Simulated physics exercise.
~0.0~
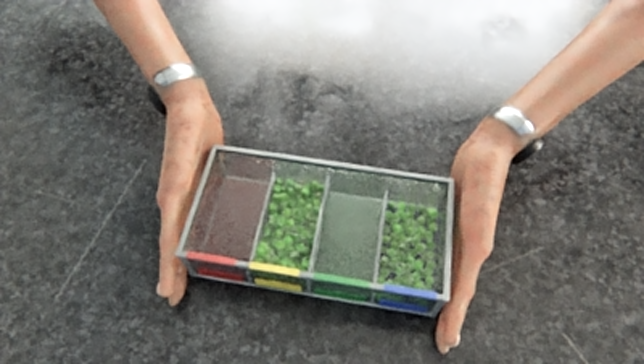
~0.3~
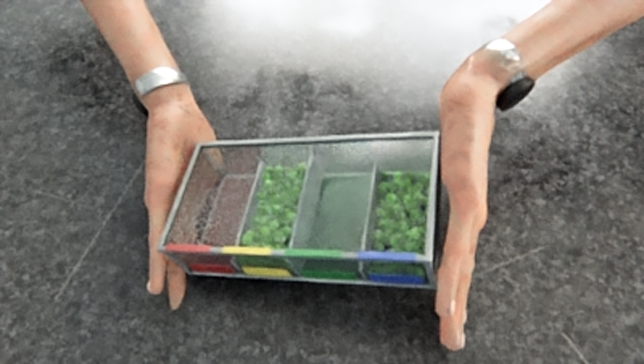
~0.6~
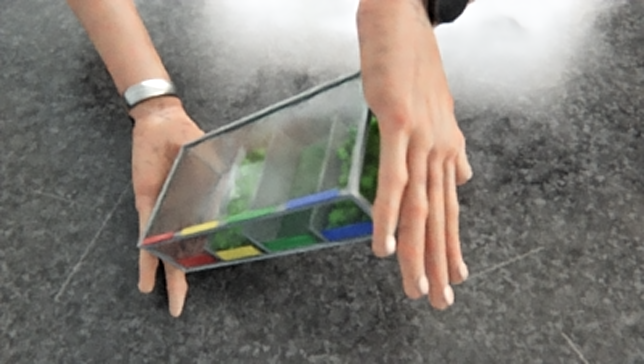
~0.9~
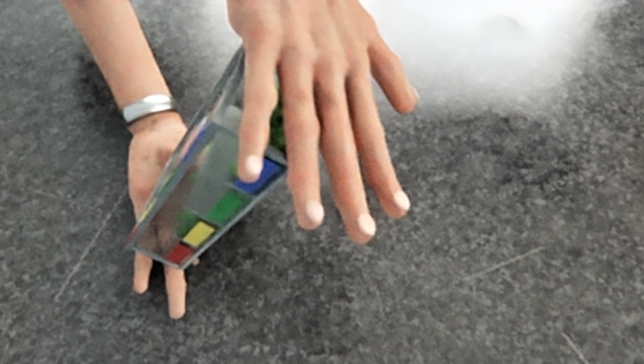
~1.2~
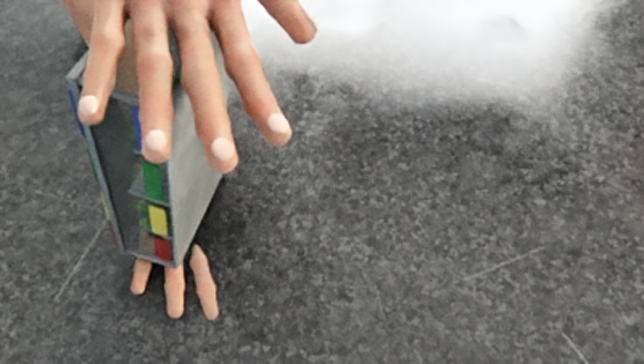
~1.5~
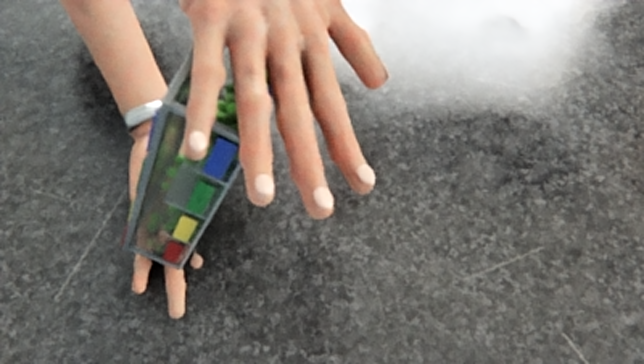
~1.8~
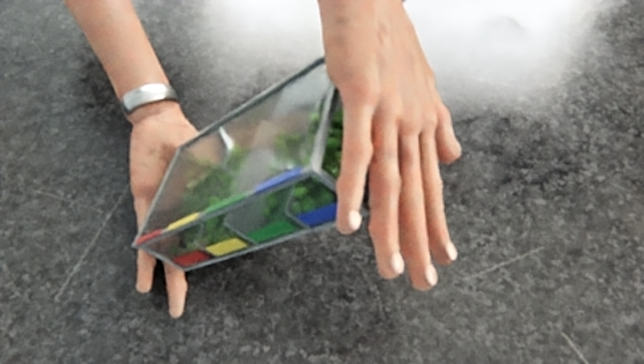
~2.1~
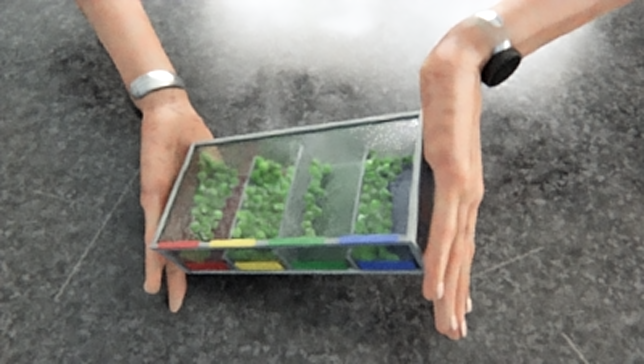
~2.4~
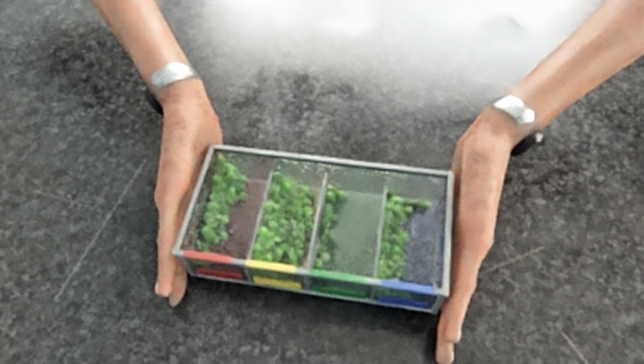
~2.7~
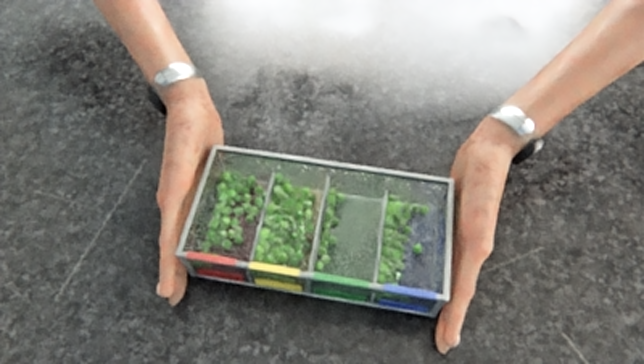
To begin with, two hands hold a clear-lidded box divided into four compartments marked red, yellow, green and blue, with green peas filling only the yellow and blue ones. The hands tip the box, raising its blue end on the right and swinging it up toward the left. It climbs until it stands nearly upright, largely hidden behind the upper hand. The hands then lower the blue end back down to the right, and peas show on the red side. Finally the box lies flat again, with peas in red, yellow and blue and only a few in green.
